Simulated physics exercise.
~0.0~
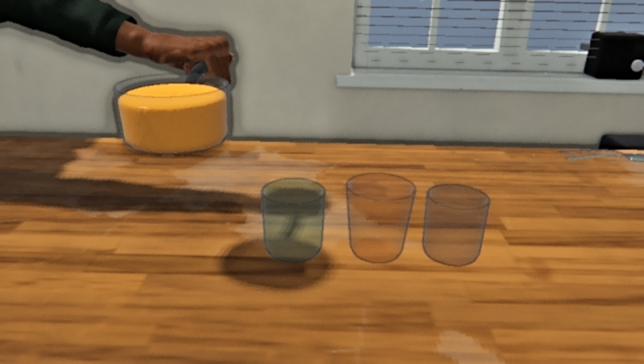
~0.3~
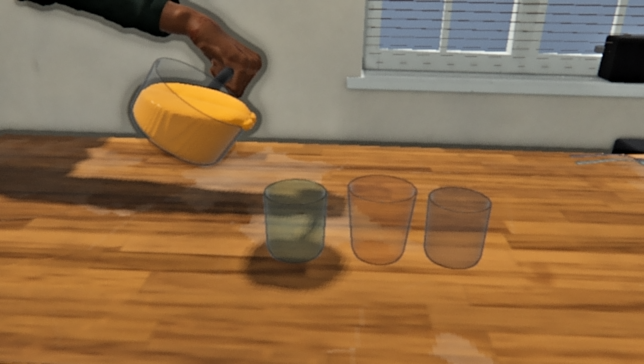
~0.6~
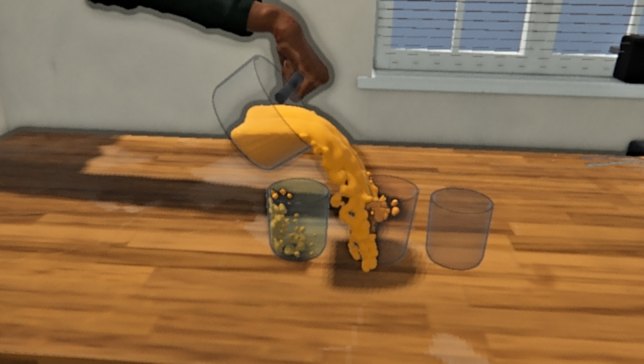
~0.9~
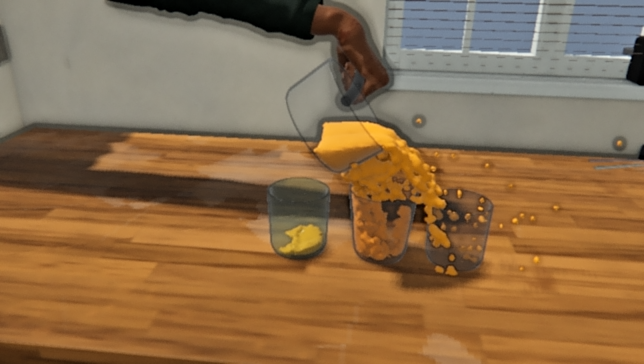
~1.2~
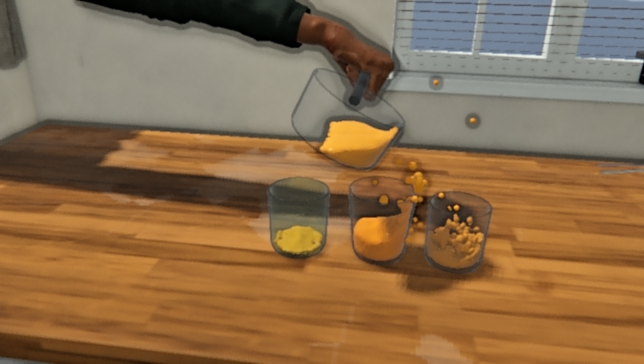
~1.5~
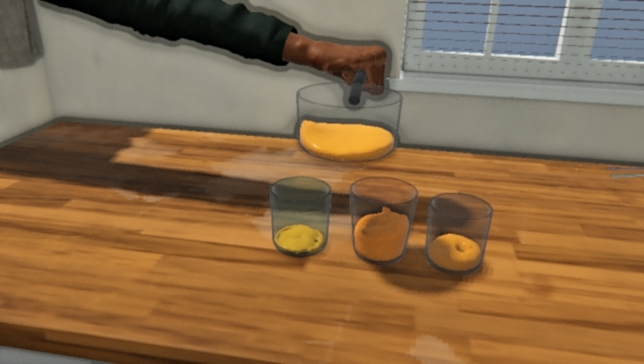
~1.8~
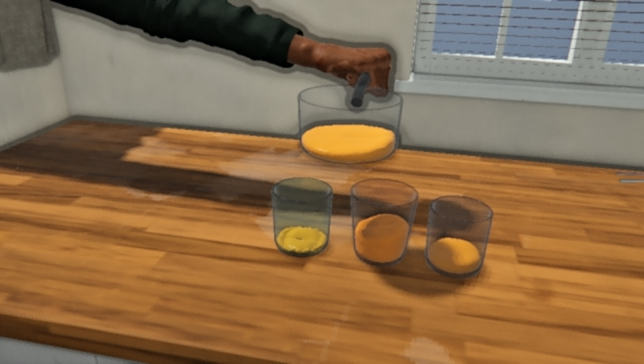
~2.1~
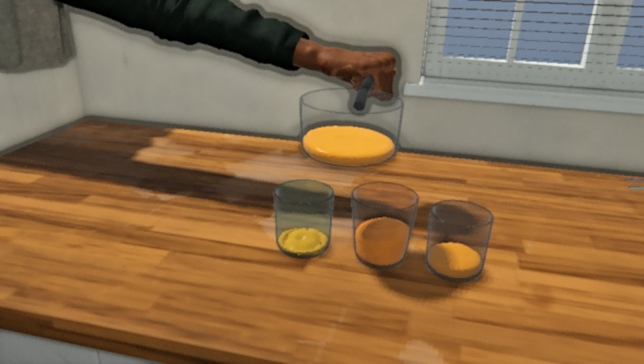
On a wooden worktop, a hand tipped a clear pot of orange juice and swept it right over three empty glasses, splashing some past them, then levelled it, leaving a little in each glass and plenty in the pot.
